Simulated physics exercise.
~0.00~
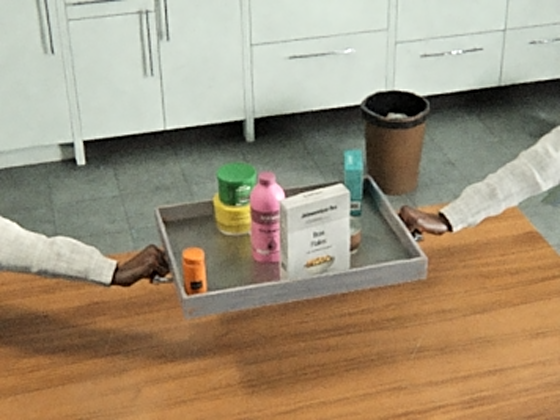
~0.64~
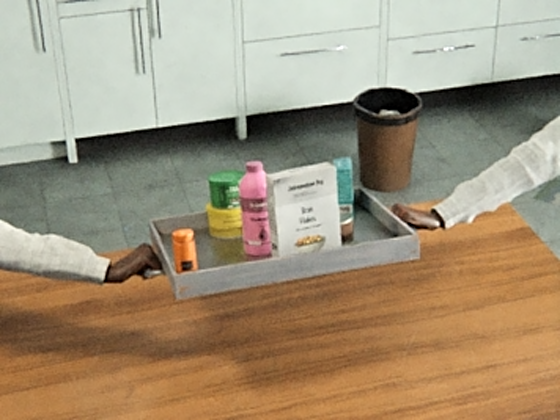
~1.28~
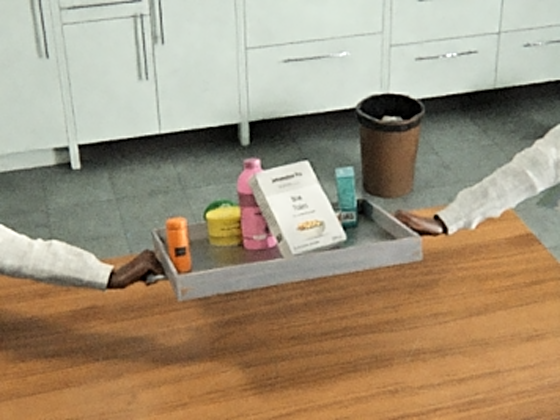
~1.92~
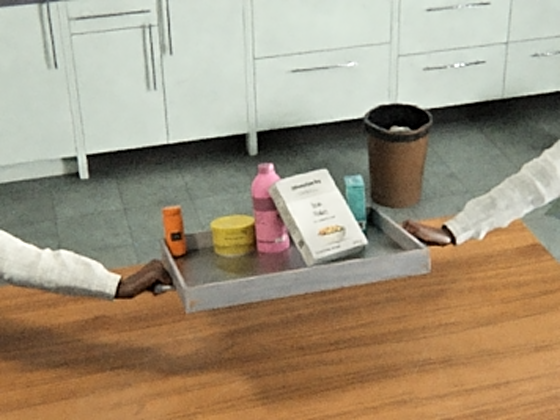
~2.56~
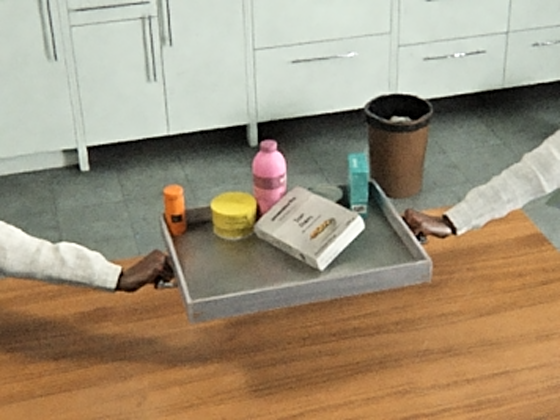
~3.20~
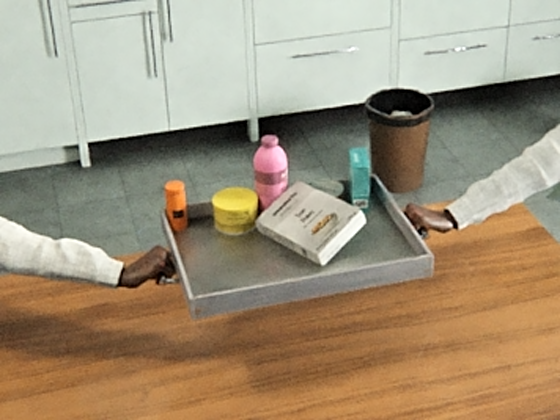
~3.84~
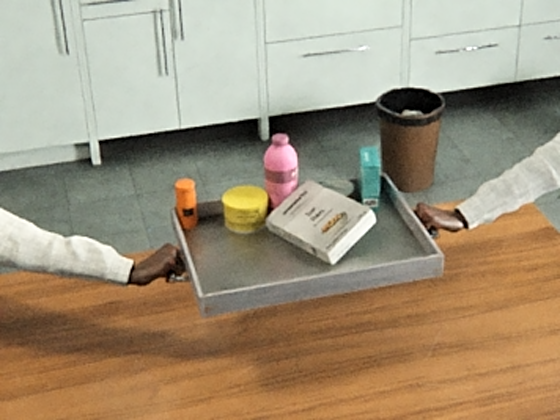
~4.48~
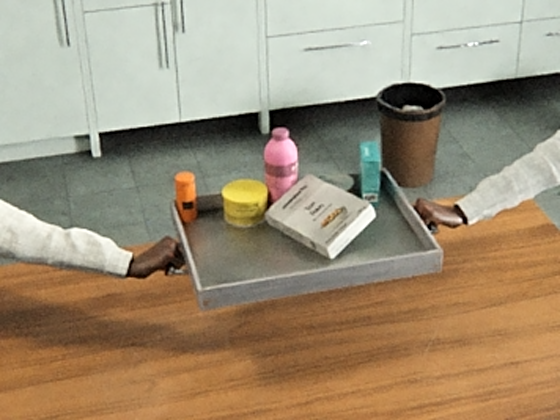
At the start, two hands hold a gray tray above a wooden table, carrying an orange shaker, a green tub that looks set on a yellow one, a pink bottle, an upright white packet, a turquoise packet and a brown tub. The hands tip the tray so its far edge dips, and the items lean and slide toward that side. The green tub drops out of sight off the tray, while the white packet rocks sharply. As the tray levels, the packet falls onto its side. Finally, the tray is held steady, the packet lying flat among the still-standing shaker, bottle and yellow tub.
